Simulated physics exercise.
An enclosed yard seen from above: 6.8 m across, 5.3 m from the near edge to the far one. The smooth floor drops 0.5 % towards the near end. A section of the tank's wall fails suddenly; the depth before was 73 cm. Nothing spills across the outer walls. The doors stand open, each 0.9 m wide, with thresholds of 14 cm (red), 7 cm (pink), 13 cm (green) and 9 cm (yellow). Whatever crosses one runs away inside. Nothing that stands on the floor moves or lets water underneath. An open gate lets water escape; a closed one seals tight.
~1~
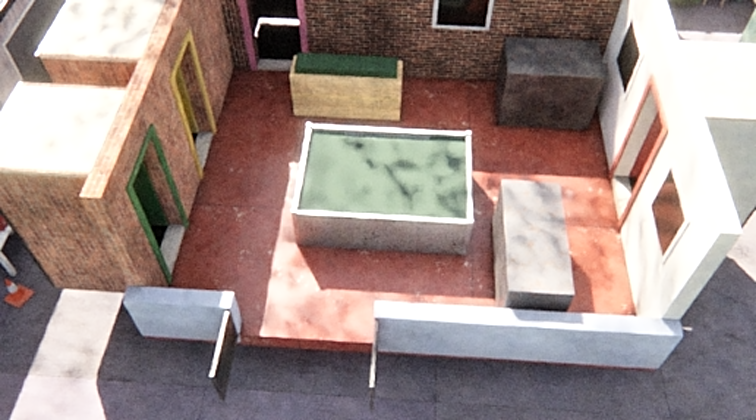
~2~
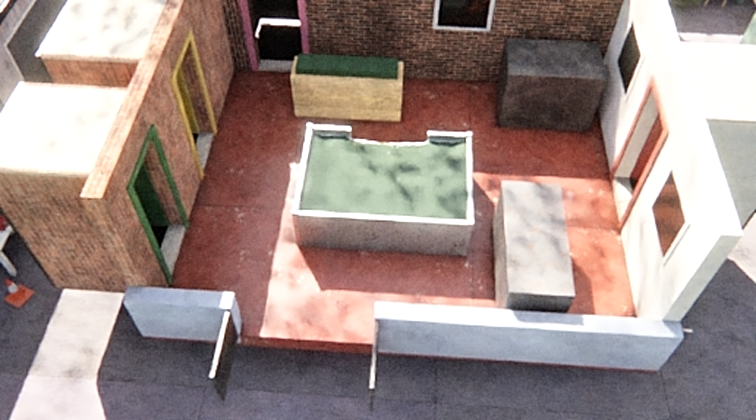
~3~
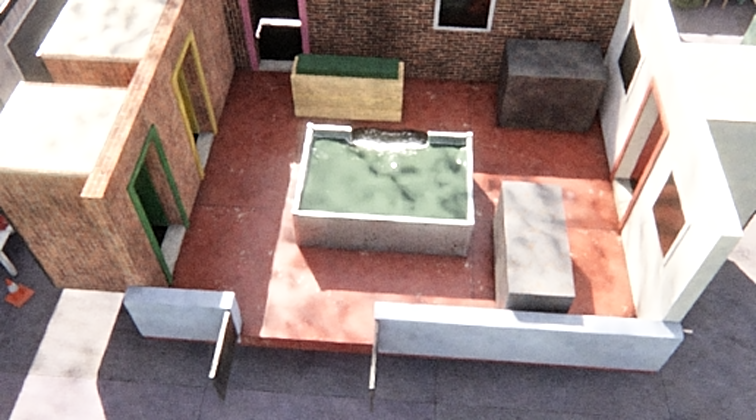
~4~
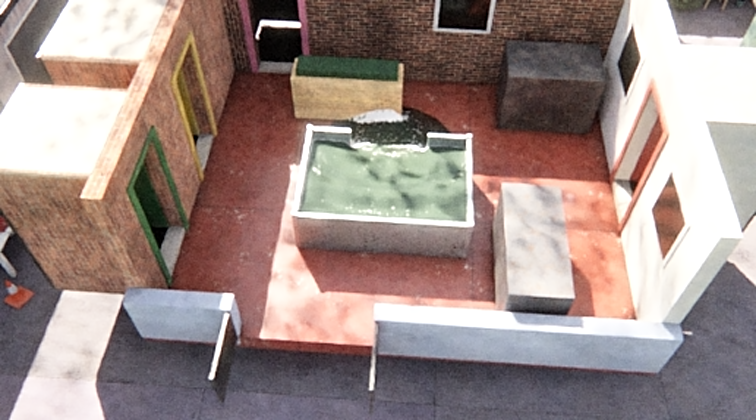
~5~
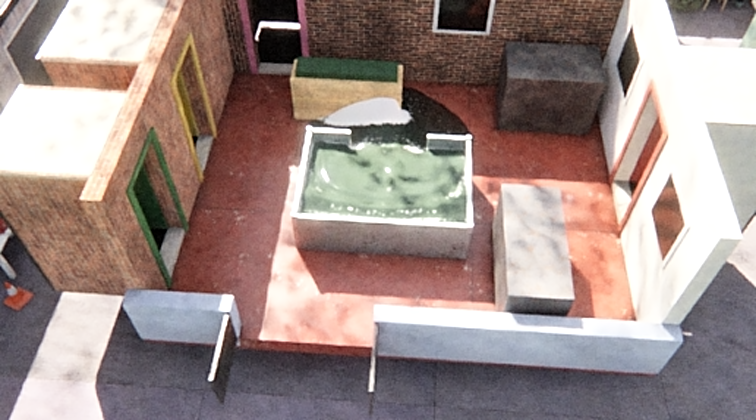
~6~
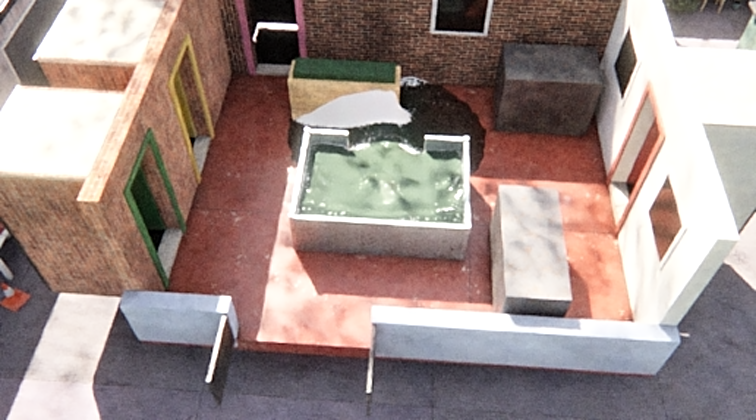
A white-rimmed tank of green water stands in the middle of a red-floored yard, seen from high above between brick walls and a pale wall on the right. A green-topped yellow planter sits behind it, dark and grey blocks to the right, and low pale walls in front. Part of the tank's far rim gives way, and water pours out, spreading dark and glossy behind while the surface inside churns.
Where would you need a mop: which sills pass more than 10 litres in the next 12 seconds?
Door by door: At the red door it does not reach the limit; at the pink door it exceeds the limit; at the green door it keeps below the limit; at the yellow door it exceeds the limit.
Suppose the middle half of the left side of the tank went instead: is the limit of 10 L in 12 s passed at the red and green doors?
Then: Red under, green past it.
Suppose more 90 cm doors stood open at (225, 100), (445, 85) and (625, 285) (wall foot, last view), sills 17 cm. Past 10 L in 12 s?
In turn: Below, above, not over.
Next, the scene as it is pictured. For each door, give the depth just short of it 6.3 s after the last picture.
Depths in cm: Red 12, pink 13, green 5, yellow 12.
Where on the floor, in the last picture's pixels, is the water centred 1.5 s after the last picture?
Near (384, 168).
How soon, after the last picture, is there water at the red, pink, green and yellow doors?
Arrival: Red 2.0 s, pink 1.3 s, green 1.6 s, yellow 0.7 s.
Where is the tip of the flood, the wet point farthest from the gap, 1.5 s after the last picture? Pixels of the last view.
At about (582, 96).
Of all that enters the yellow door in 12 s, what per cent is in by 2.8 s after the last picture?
Some 60 per cent by then.
Then, 0.7 s after the last picture water covers 25 % of the floor and is deepest (52 cm) near (377, 132); red door not reached, pink door not reached, green door not reached, yellow door not reached.
Then, 1.5 s after the last picture water covers 40 % of the floor and is deepest (38 cm) near (448, 89); red door not reached, pink door 2 cm at the sill, 0 L in, green door not reached, yellow door 23 cm at the sill, 48 L in.
Then, 2.8 s after the last picture water covers 70 % of the floor and is deepest (28 cm) near (377, 132); red door 5 cm at the sill, 0 L in, pink door 9 cm at the sill, 5 L in, green door 6 cm at the sill, 0 L in, yellow door 19 cm at the sill, 126 L in.
Then, 6.3 s after the last picture water covers 95 % of the floor and is deepest (18 cm) near (627, 349); red door 12 cm at the sill, 0 L in, pink door 13 cm at the sill, 58 L in, green door 5 cm at the sill, 0 L in, yellow door 12 cm at the sill, 205 L in.
Then, 11.3 s after the last picture water covers 95 % of the floor and is deepest (11 cm) near (460, 338); red door 7 cm at the sill, 0 L in, pink door 7 cm at the sill, 84 L in, green door 9 cm at the sill, 0 L in, yellow door 6 cm at the sill, 214 L in.
